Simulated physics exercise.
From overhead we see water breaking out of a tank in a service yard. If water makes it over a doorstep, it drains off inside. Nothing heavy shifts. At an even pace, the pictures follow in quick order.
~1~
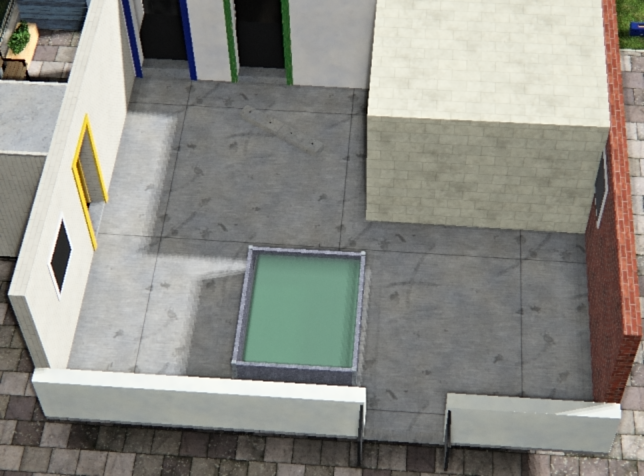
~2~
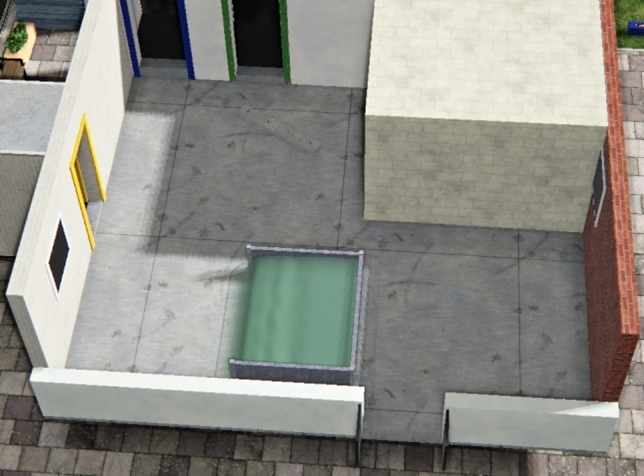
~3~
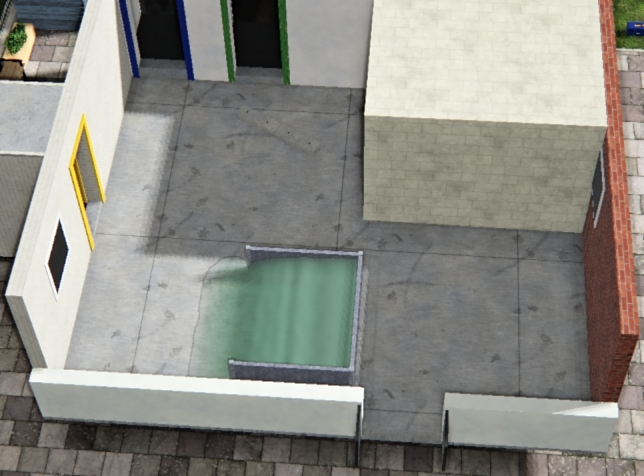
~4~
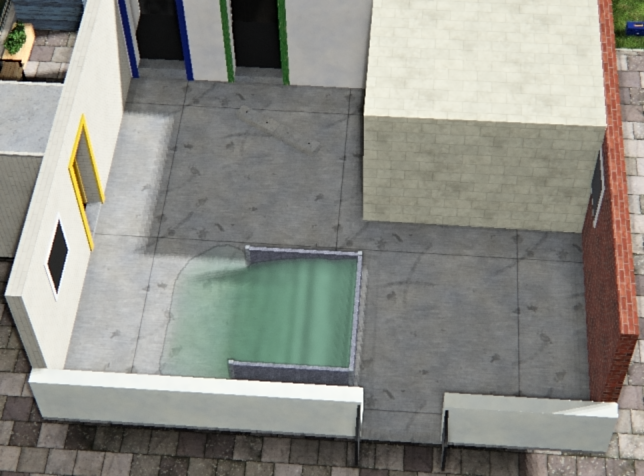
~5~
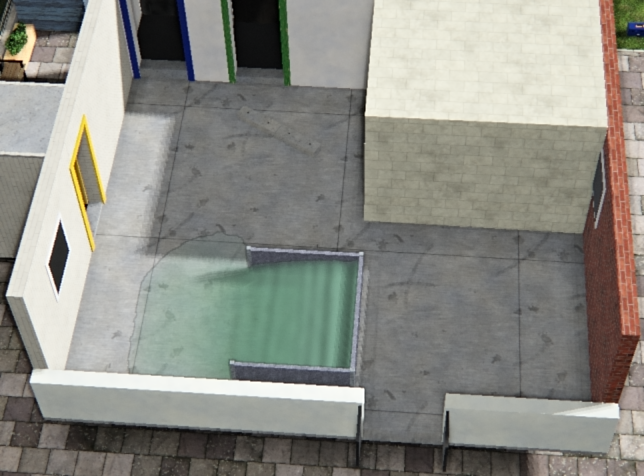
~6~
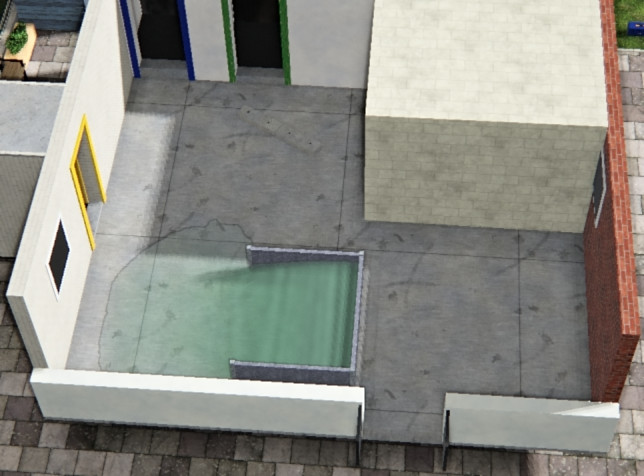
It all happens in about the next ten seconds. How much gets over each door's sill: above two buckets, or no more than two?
The blue door is going to stay within two buckets; the yellow door is going to be swamped; the green door is going to stay within two buckets.
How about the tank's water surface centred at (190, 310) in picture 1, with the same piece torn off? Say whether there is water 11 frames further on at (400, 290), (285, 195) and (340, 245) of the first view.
Spared, spared, spared.
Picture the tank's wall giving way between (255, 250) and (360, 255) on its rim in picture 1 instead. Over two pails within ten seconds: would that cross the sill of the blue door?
After that, blue door falls short.
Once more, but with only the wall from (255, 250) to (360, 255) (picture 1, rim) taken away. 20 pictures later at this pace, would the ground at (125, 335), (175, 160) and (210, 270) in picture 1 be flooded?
First unwetted, second soaked, third unwetted.
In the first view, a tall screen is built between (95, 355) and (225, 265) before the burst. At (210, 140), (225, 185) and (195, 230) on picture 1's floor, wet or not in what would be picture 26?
Listed order: Swamped, swamped, swamped.
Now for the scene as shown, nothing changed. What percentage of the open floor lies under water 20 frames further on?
My estimate is roughly 35 percent.
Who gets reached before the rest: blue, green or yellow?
The yellow-painted one.
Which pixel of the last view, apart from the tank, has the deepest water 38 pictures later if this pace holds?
At about (210, 83).
A moment on, water covers 25 % of the floor; the blue door not reached, the yellow door wet at the sill, nothing in, the green door not reached.
Next, water covers 25 % of the floor; the blue door not reached, the yellow door under two buckets in, the green door not reached.
Then, water covers 35 % of the floor; the blue door wet at the sill, nothing in, the yellow door over two buckets in, the green door not reached.
Later, water covers 65 % of the floor; the blue door wet at the sill, nothing in, the yellow door over two buckets in, the green door wet at the sill, nothing in.
In the end, water covers 80 % of the floor; the blue door wet at the sill, nothing in, the yellow door over two buckets in, the green door wet at the sill, nothing in.
